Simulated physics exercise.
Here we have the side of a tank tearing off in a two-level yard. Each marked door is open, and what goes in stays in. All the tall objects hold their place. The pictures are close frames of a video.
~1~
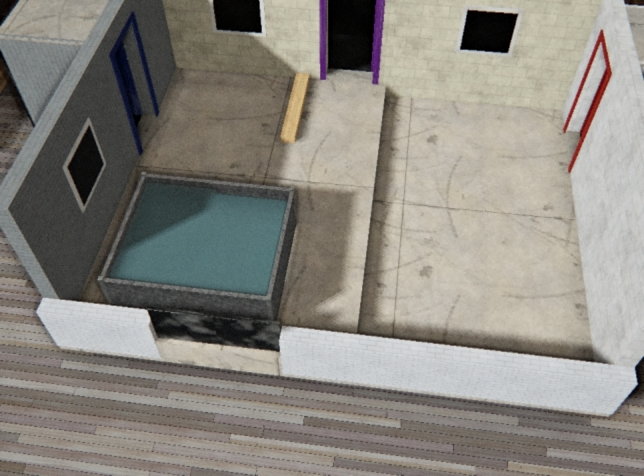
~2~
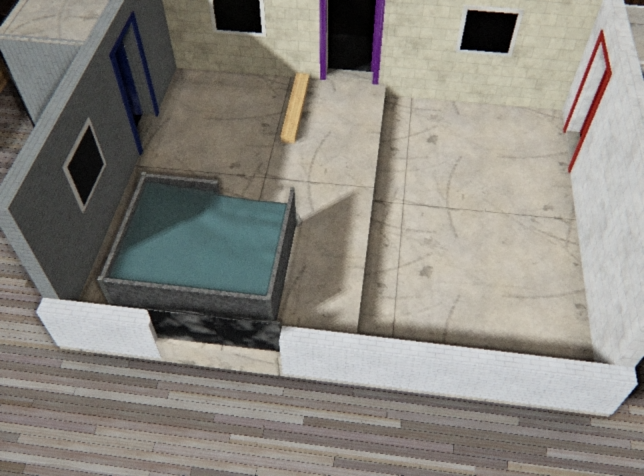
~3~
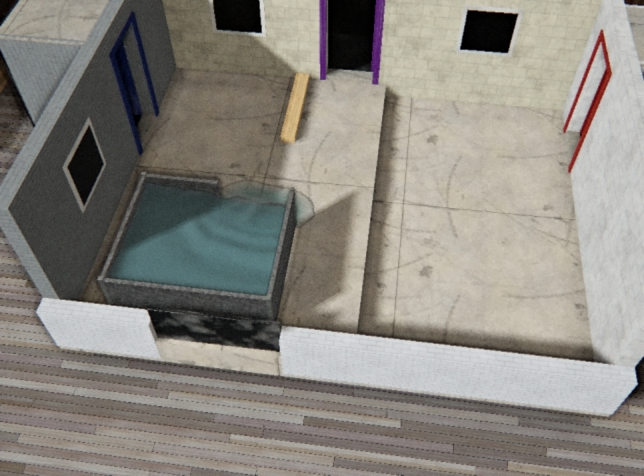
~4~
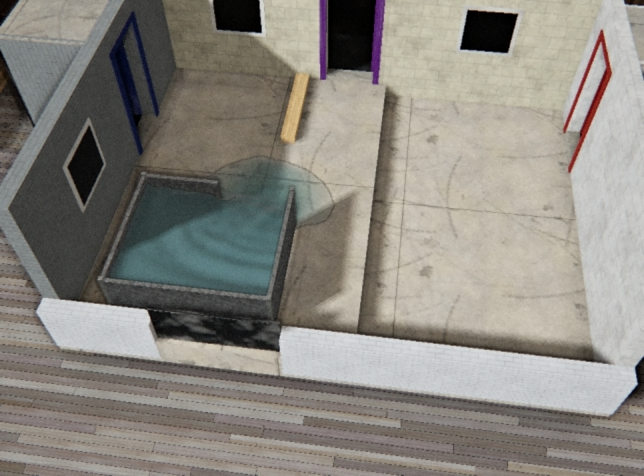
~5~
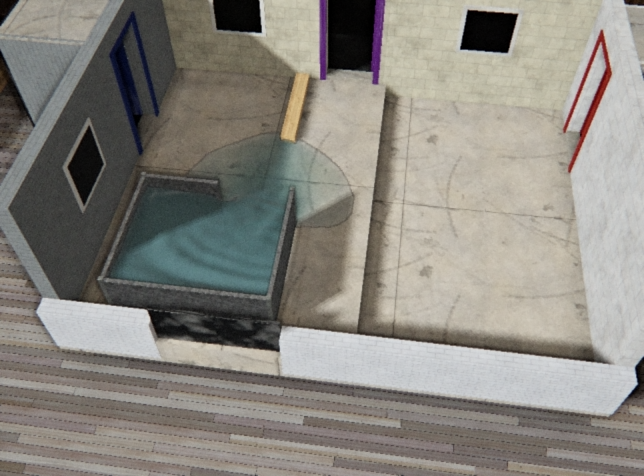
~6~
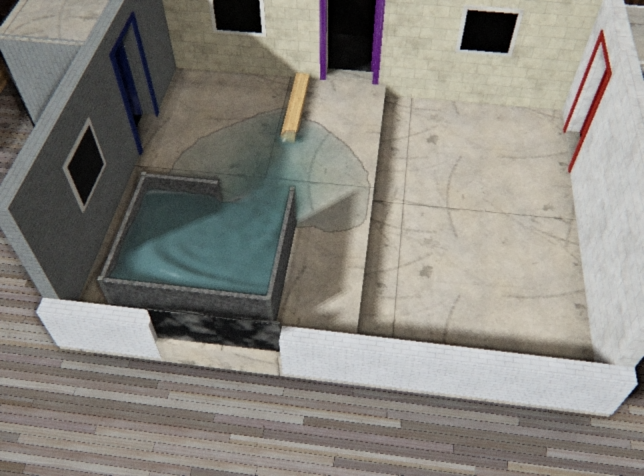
The footage shows a walled yard with a raised left side holding a tank of teal water; part of the tank's far side opens, and water pours out, fanning across the floor around the end of a wooden beam.
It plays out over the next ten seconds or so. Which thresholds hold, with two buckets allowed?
One by one: The blue door floods; the purple door floods; the red door floods.
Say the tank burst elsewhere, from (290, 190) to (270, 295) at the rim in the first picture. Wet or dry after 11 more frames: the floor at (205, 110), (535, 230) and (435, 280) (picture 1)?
In turn: Clear, under water, under water.
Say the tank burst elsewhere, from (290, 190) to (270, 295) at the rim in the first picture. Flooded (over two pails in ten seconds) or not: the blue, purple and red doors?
My reading: Blue is under, purple takes less, red is over.
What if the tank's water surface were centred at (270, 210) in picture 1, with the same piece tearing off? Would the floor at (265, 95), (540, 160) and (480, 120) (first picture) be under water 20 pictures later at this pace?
In that order: Awash, covered, flooded.
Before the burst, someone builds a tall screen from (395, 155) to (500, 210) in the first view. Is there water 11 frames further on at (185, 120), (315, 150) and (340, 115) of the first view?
In turn: Wet, flooded, awash.
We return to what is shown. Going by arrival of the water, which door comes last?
That is the door marked red.
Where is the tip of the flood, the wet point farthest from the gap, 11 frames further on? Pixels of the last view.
Roughly at (506, 107).
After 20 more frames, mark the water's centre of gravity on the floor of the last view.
Close to (275, 172).
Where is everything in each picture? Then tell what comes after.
The first frame shows the tank at (203, 236) is whole and still.
In the second frame, water pours out on the tank's far side and has run to a hidden place.
In the third frame, water pours out on the tank's far side and has run to a hidden place.
In the fourth frame, water pours out on the tank's far side and has run to (256, 160).
In the fifth frame, water pours out on the tank's far side and has run to (276, 135).
In the sixth frame, the front is at (279, 112), out from the gap on the tank's far side.
A moment on, water covers 35 % of the floor; the blue door wet at the sill, nothing in, the purple door under two buckets in, the red door not reached.
Next, water covers 50 % of the floor; the blue door wet at the sill, nothing in, the purple door far over two buckets in, the red door not reached.
Then, water covers 55 % of the floor; the blue door under two buckets in, the purple door far over two buckets in, the red door under two buckets in.
Later, water covers 75 % of the floor; the blue door over two buckets in, the purple door far over two buckets in, the red door over two buckets in.
In the end, water covers 90 % of the floor; the blue door far over two buckets in, the purple door far over two buckets in, the red door over two buckets in.
